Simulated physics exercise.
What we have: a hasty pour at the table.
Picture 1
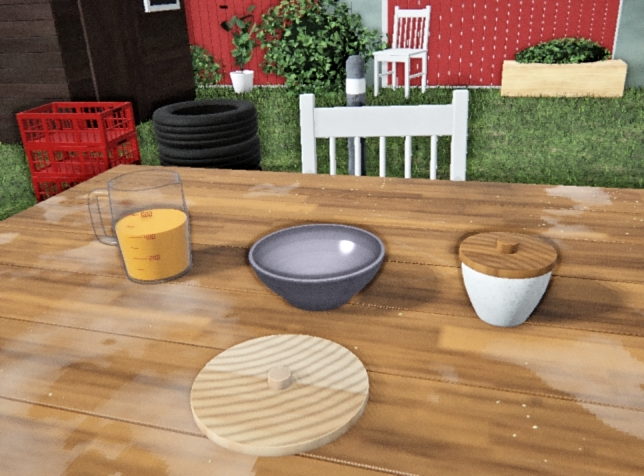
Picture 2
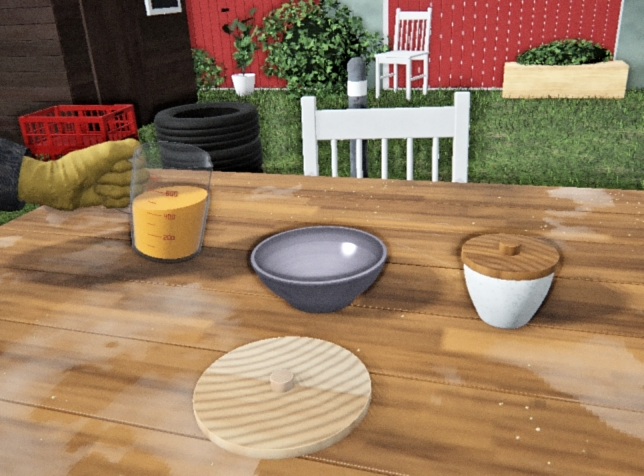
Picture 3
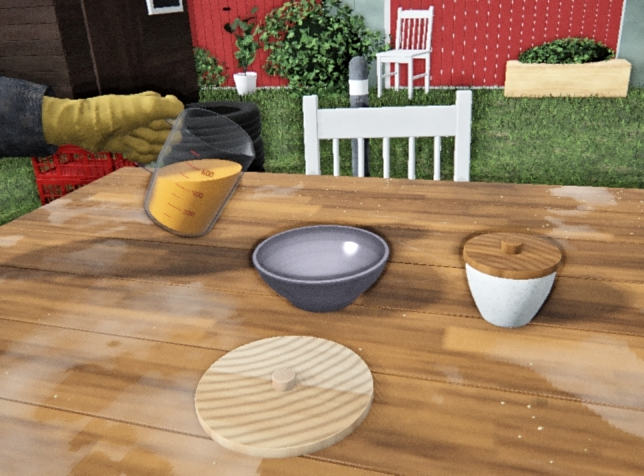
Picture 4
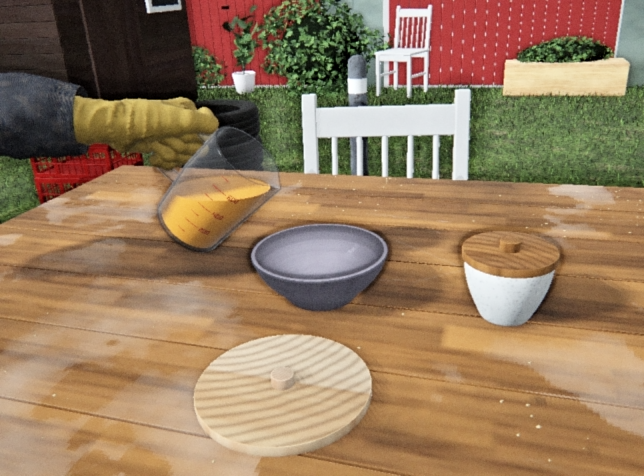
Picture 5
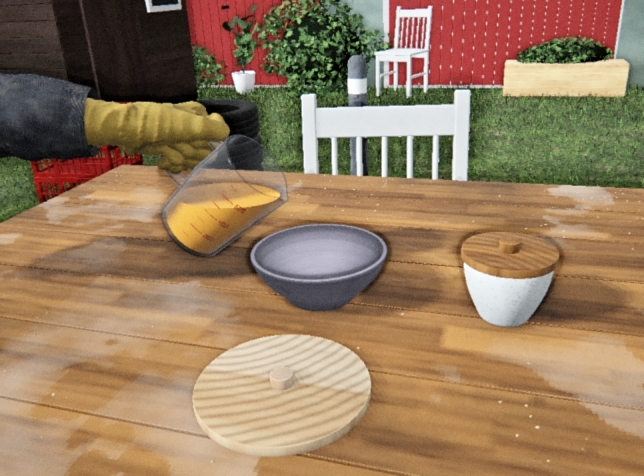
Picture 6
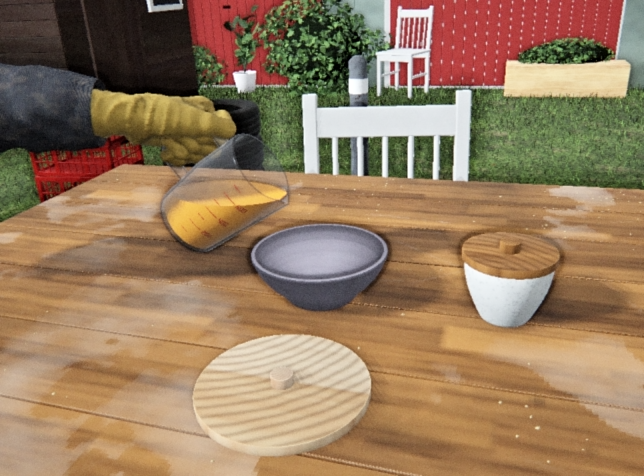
To begin with, a clear jug of orange liquid stands left of an open grey bowl and a lidded white cup on a wooden table. A yellow-gloved hand grips the jug, lifts it and tilts it rightward beside the bowl, the liquid still inside.
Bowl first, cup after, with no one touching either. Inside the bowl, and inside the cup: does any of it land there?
The bowl has it inside. The cup has none inside.
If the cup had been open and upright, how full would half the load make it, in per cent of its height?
Estimate: Approx. 75 % of height.
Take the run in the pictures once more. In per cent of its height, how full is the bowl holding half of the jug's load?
Level: Some 45 %.
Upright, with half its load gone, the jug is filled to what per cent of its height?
25 per cent, roughly.
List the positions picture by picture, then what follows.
In the first frame, nothing is moving yet; jug (152, 223) about half full; bowl (318, 275) open; cup (504, 290) with its lid on.
In the second frame, the jug is picked up; jug about half full, surface at (170, 198); bowl (320, 277) open.
The third frame shows tilting; jug (197, 173) tipped 30° with all of its load; cup (508, 291) with its lid on.
The fourth frame shows no stream yet; jug (219, 190) tipped 45° with all of its load; bowl (321, 275) open.
The fifth frame shows still nothing leaves it; jug (225, 197) tipped 50° with all of its load; cup (506, 290) with its lid on.
The sixth frame shows on the point of pouring; jug (225, 194) tipped 55° with all of its load; bowl (321, 275) open; cup (507, 290) with its lid on.
Next, the orange juice goes into the bowl.
After that, it hits the lid of the cup and runs off.
Finally, the bowl has its share inside; the cup is empty, in a puddle.
